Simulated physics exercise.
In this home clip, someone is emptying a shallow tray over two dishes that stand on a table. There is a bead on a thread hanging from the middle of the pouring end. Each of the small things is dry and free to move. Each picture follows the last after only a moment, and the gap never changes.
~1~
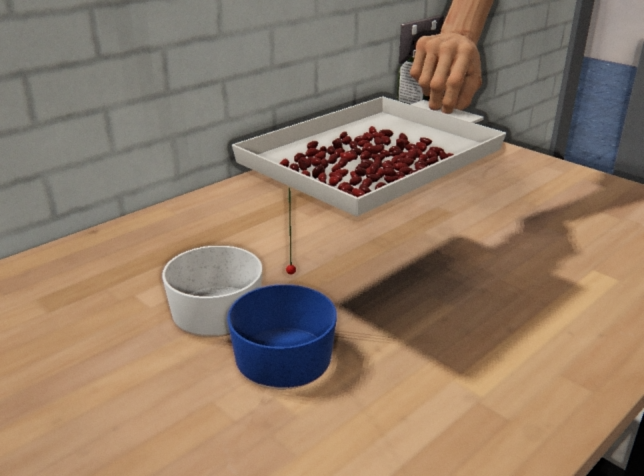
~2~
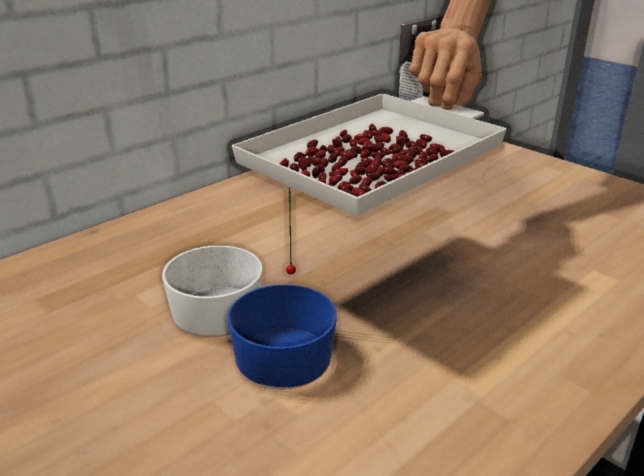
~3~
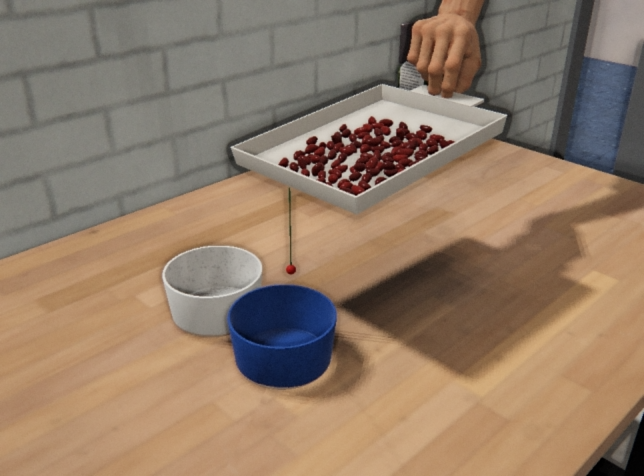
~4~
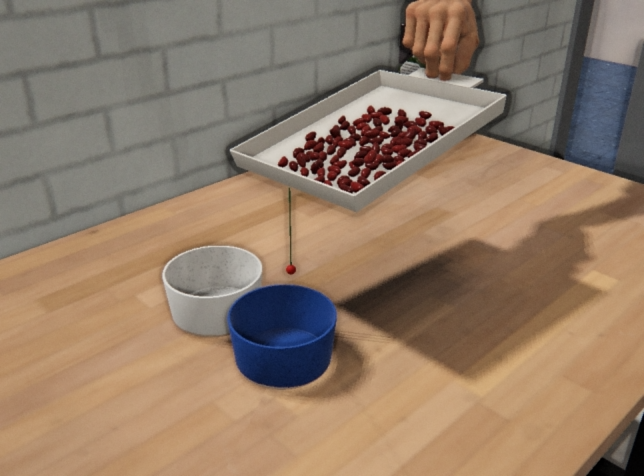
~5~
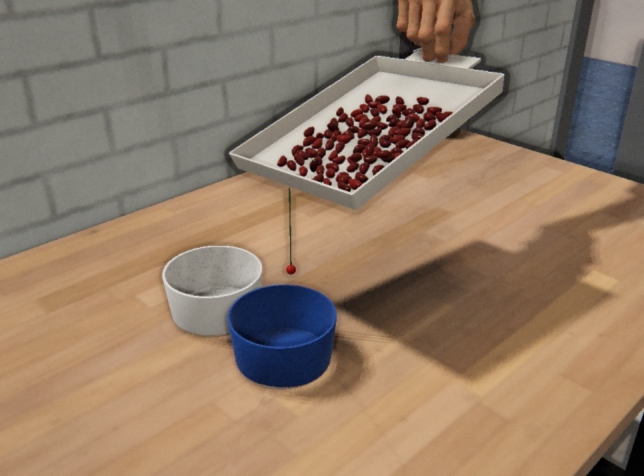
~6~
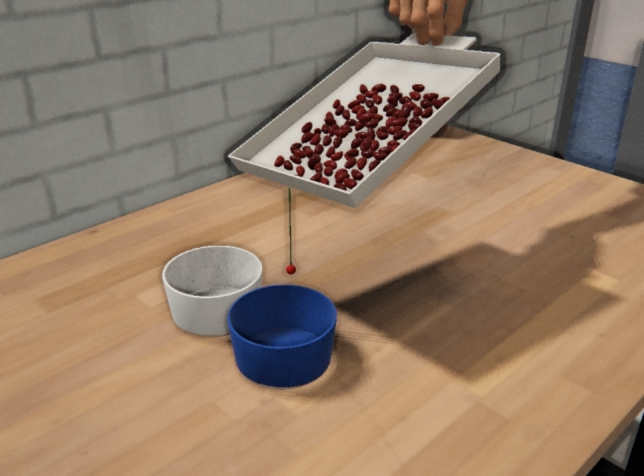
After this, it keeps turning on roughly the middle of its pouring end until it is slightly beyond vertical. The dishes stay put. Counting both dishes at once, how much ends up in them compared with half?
Between them they hold more than half.
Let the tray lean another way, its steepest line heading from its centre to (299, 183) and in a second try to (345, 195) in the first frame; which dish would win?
Result of try 1 is the right side, of try 2 the right side.
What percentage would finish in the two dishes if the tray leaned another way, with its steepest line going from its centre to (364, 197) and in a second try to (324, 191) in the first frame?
Roughly 30 percent first and 60 percent second.
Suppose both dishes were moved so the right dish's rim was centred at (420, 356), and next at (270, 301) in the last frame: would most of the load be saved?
The first try: Not half. The second: Above a half.
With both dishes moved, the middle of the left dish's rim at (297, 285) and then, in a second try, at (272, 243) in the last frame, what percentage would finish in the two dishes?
10 and 10 %.
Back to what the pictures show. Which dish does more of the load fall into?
The one you want is the left of the two.
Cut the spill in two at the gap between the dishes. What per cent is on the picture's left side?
Estimate: Roughly 80 %.
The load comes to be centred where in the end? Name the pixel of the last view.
Resting centre, last picture - approx. (223, 315).
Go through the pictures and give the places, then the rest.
Corners of the pouring end near (236, 145) and (358, 197), level; middle of the load near (368, 164), kidney beans; left dish near (174, 307); right dish near (242, 356); bead on its thread near (291, 270), in the first frame.
Corners of the pouring end near (236, 145) and (357, 196), level; middle of the load near (368, 162), in the second frame.
Corners of the pouring end near (235, 147) and (356, 195), tipped barely, lowest at the left corner; middle of the load near (368, 157), in the third frame.
Corners of the pouring end near (234, 150) and (354, 193), tipped a little, lowest at the left corner; middle of the load near (367, 150), in the fourth frame.
Corners of the pouring end near (233, 152) and (352, 192), tipped clearly, lowest at the left corner; middle of the load near (365, 143), in the fifth frame.
Corners of the pouring end near (232, 155) and (349, 191), tipped clearly, lowest at the left corner; middle of the load near (362, 136); left dish near (174, 307); right dish near (242, 356), in the sixth frame.
Shortly afterwards, tray tipped steeply; the whole lot on the tray.
Next, tray tipped past a quarter turn; all but a few on the tray; a little in the left dish; only a few outside both.
Some moments later, tray tipped past a quarter turn; near a quarter in the right dish; near two thirds in the left dish; a little outside both.
In the end, tray tipped past a quarter turn; near a quarter in the right dish; near two thirds in the left dish; a little outside both.
